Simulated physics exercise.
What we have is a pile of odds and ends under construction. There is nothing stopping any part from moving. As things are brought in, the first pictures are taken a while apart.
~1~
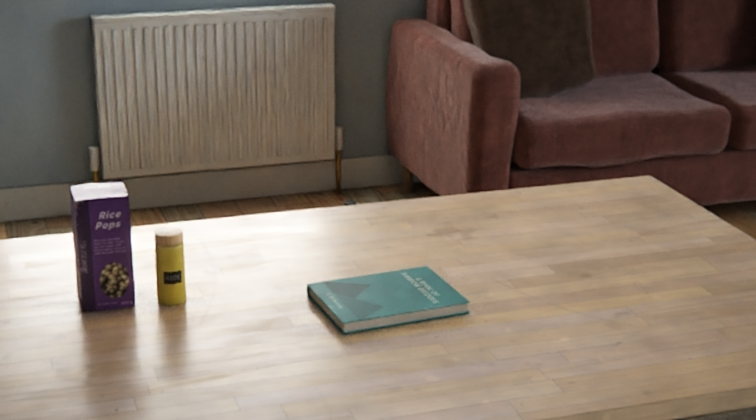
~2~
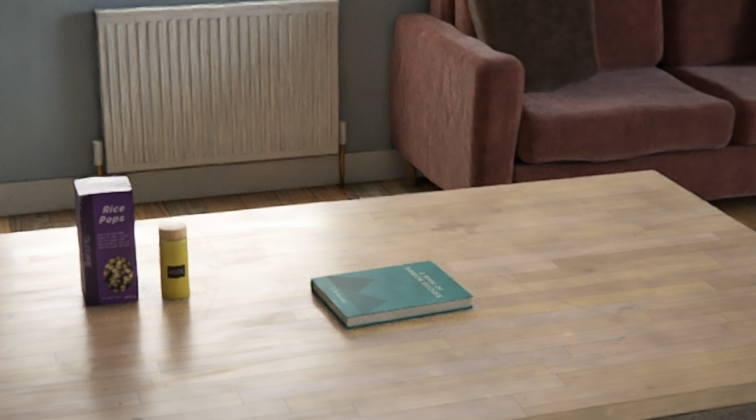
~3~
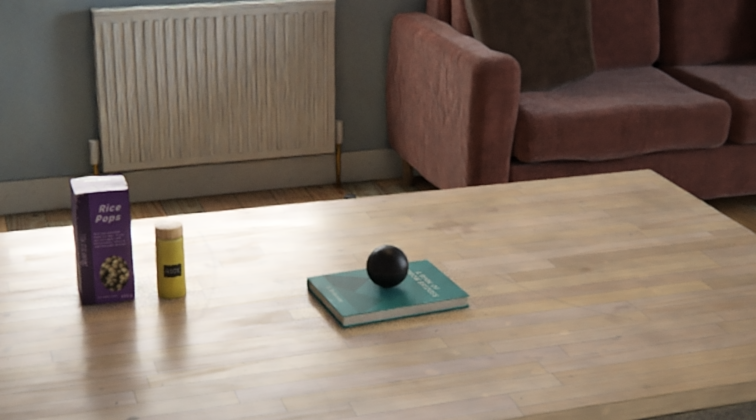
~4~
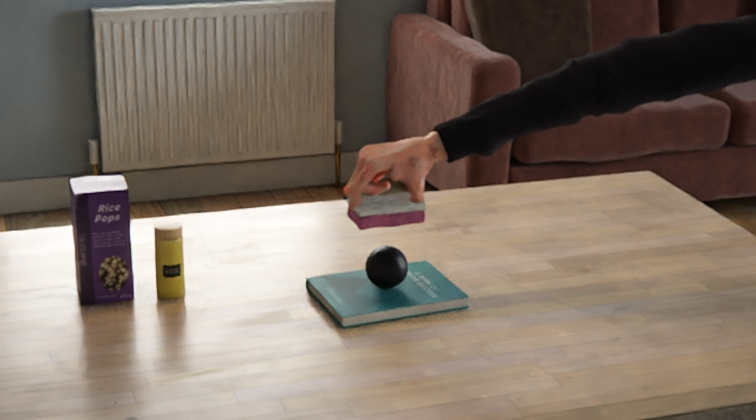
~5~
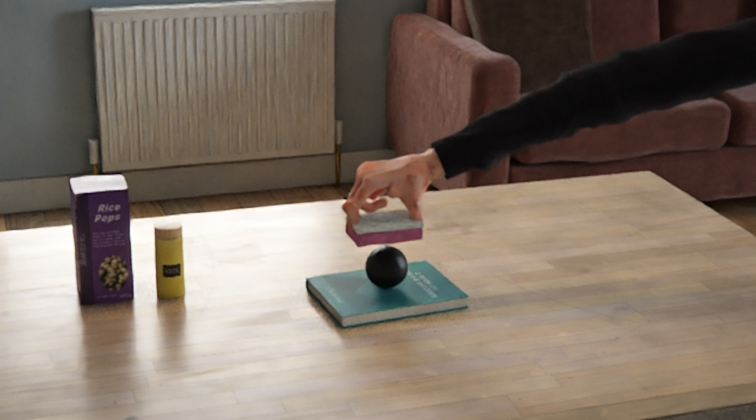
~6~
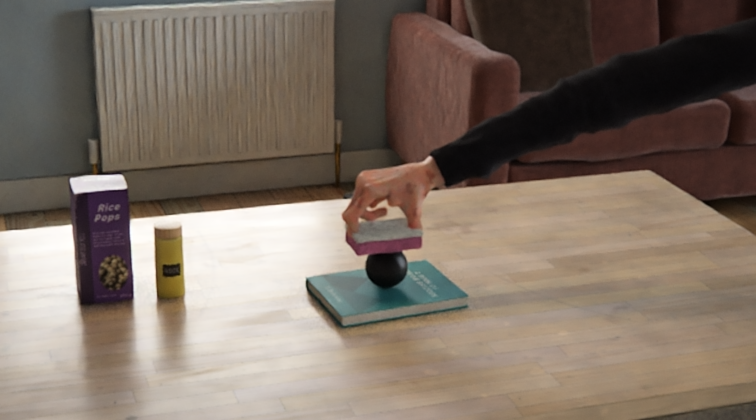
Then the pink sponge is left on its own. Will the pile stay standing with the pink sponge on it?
No.
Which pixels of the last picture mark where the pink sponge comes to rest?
The object ends up somewhere around (296, 296).
Then, 0.50 s on from there, pink sponge now fallen.
Then, 0.80 s on from there, things are still on the move.
In the end, fallen, pink sponge; the other 4 unmoved. At the end, from the last picture's camera, pink sponge near (296, 296). The pile gives way.
